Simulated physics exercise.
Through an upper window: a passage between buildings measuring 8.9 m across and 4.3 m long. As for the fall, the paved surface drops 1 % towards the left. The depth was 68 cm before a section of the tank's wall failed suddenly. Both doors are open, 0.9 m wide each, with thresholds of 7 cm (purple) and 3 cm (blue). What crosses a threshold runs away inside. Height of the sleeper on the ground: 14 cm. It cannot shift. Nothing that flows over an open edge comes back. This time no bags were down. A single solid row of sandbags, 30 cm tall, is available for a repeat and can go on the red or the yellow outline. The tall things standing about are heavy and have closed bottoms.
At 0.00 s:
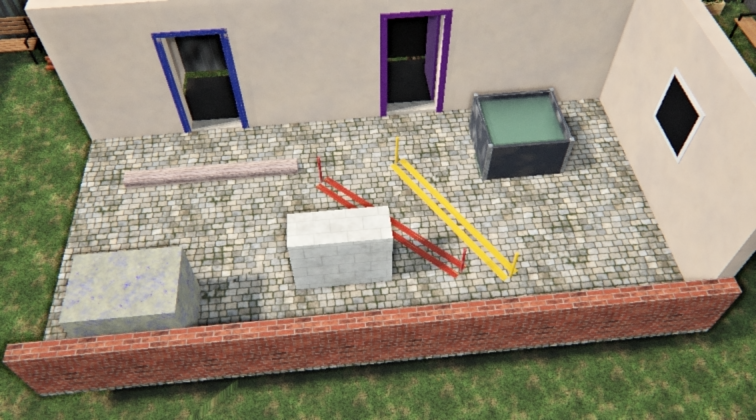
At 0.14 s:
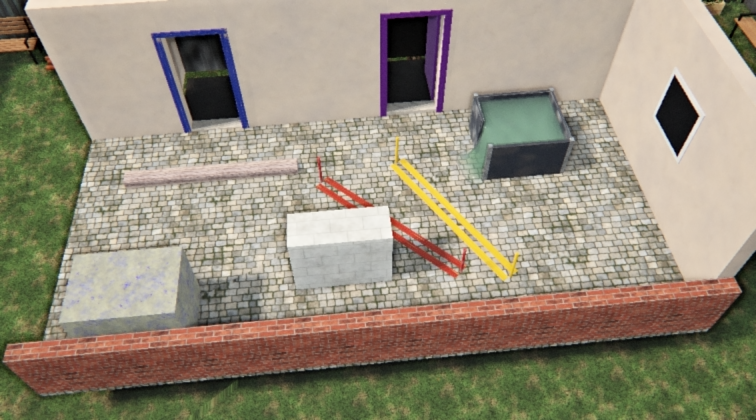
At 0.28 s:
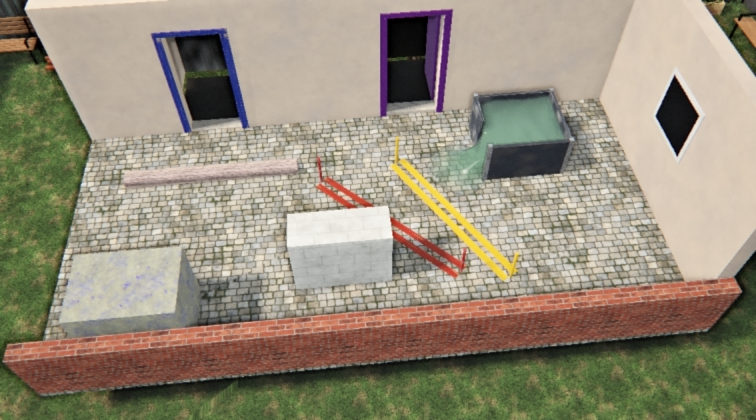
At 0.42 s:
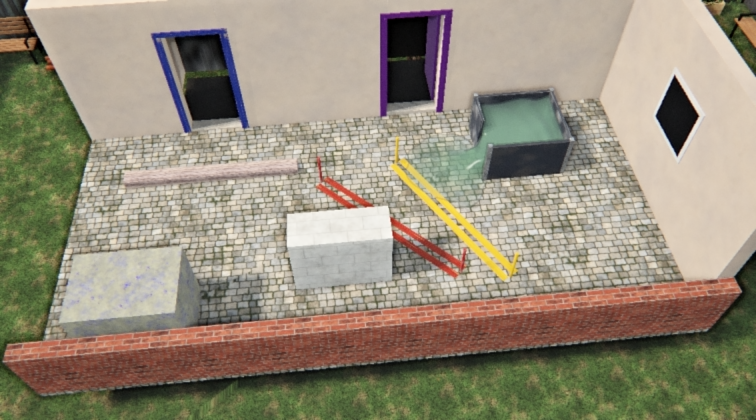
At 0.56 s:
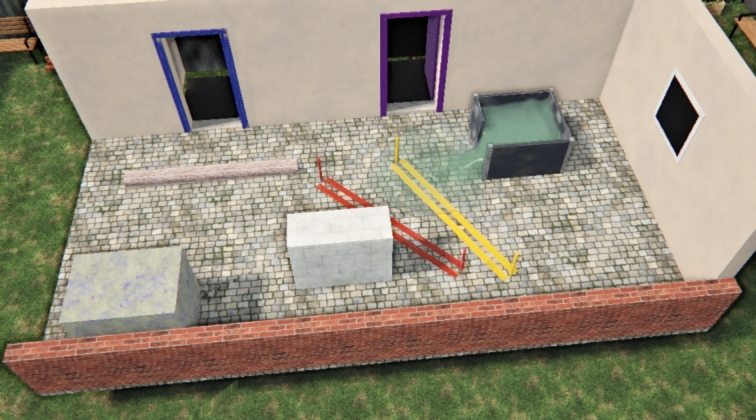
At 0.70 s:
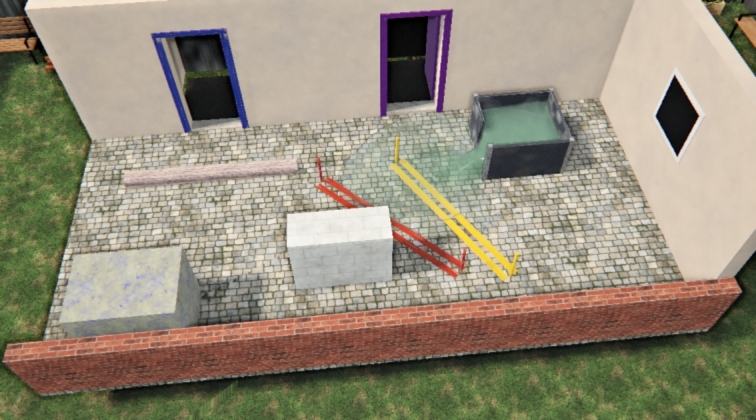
In a paved yard between pale walls, greenish water burst from the left side of a dark tank and spread leftward across the stones, thinning as it passed the yellow rails toward the red ones.
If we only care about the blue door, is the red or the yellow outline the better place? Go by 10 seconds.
The yellow one is better for that door.
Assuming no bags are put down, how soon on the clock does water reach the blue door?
For the blue door it's 2.0 s.
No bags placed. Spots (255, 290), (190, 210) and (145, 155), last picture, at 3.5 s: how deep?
I'd estimate 0, 2 and 3 centimetres.
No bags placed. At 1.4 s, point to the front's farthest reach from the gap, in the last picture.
(235, 216).
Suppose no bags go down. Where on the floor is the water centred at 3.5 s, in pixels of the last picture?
I'd put it at around pixel (362, 184).
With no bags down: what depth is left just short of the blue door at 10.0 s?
I'd put it at around 2.0 centimetres deep.
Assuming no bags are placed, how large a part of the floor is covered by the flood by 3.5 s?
Roughly 55 per cent of the floor is wet.
After 1.4 s water covers 30 % of the floor and is deepest (26 cm) near (473, 169) in the run without bags; in at the blue door, 0 L with no bags, 0 L with the row on red, 0 L on yellow.
After 2.2 s water covers 40 % of the floor and is deepest (20 cm) near (473, 169) in the run without bags; in at the blue door, 0 L with no bags, 4 L with the row on red, 0 L on yellow.
After 3.5 s water covers 55 % of the floor and is deepest (13 cm) near (473, 169) in the run without bags; in at the blue door, 7 L with no bags, 19 L with the row on red, 0 L on yellow.
After 6.0 s water covers 55 % of the floor and is deepest (8 cm) near (473, 169) in the run without bags; in at the blue door, 12 L with no bags, 28 L with the row on red, 1 L on yellow.
After 10.0 s water covers 45 % of the floor and is deepest (4 cm) near (473, 169) in the run without bags; in at the blue door, 12 L with no bags, 31 L with the row on red, 1 L on yellow.
